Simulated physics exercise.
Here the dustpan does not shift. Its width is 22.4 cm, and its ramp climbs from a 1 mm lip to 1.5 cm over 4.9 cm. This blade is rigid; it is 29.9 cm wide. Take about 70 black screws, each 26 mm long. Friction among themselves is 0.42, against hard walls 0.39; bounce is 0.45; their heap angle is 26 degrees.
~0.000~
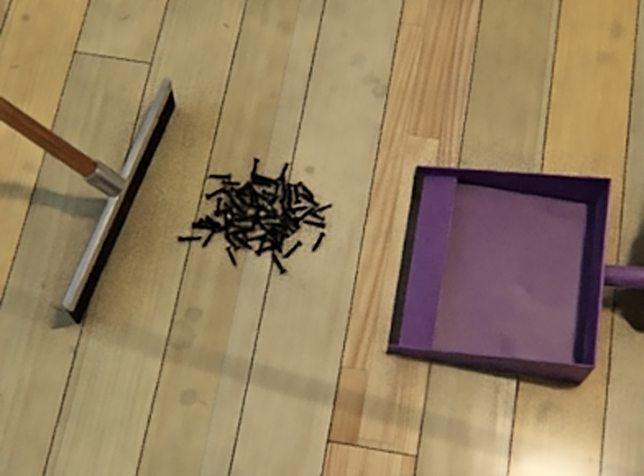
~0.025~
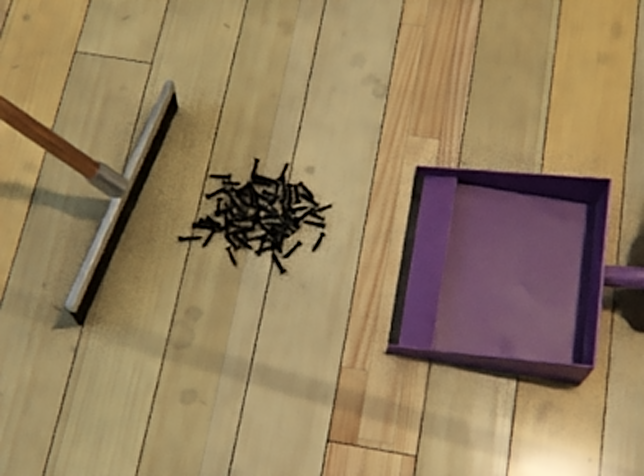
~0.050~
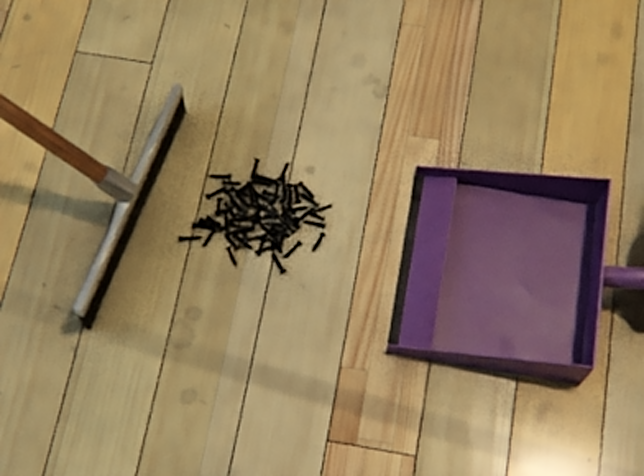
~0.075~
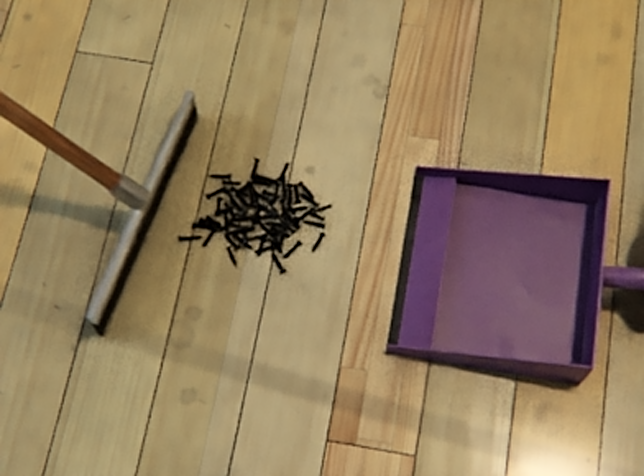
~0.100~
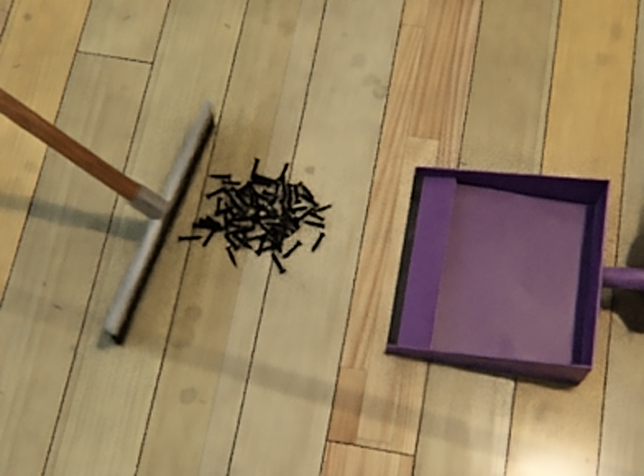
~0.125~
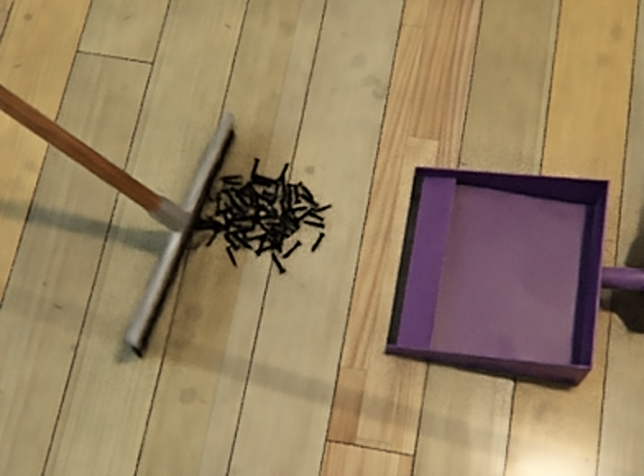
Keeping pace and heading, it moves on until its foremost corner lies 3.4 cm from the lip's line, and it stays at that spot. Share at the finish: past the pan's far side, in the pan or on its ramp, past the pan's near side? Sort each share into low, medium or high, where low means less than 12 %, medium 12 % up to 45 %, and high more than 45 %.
Shares - past the pan's far side: Low, in the pan or on its ramp: High, past the pan's near side: Low.
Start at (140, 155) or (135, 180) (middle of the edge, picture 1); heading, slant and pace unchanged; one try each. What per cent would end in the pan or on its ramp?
I'd put it near 50 per cent for the first and near 55 per cent for the second.
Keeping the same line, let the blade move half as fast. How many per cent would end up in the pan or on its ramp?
Then some 15 in a hundred.
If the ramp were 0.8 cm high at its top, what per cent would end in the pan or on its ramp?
70 %.
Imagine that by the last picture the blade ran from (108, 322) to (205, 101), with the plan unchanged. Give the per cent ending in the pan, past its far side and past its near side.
Final per cent - pan 15, far 5, near 0.
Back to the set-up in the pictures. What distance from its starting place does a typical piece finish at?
It comes to some 20 cm.
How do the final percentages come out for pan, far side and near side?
In per cent - far side 5, pan 65, near side 5.
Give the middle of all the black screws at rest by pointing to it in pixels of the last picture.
Centre at rest: Approx. (409, 279) px.
After 0.23 s, middle of the blade 14 cm from the lip; 0 % over the lip, far side 0 %, near side 0 %.
After 0.30 s, middle of the blade 7 cm from the lip; 0 % over the lip, far side 0 %, near side 0 %.
Then, at 0.50 s, middle of the blade 6 cm from the lip; 75 % over the lip, far side 5 %, near side 5 %.
By 1.5 s all is still; far side 5 %, pan 65 %, near side 5 %, in front of the lip or behind the blade 30 %.
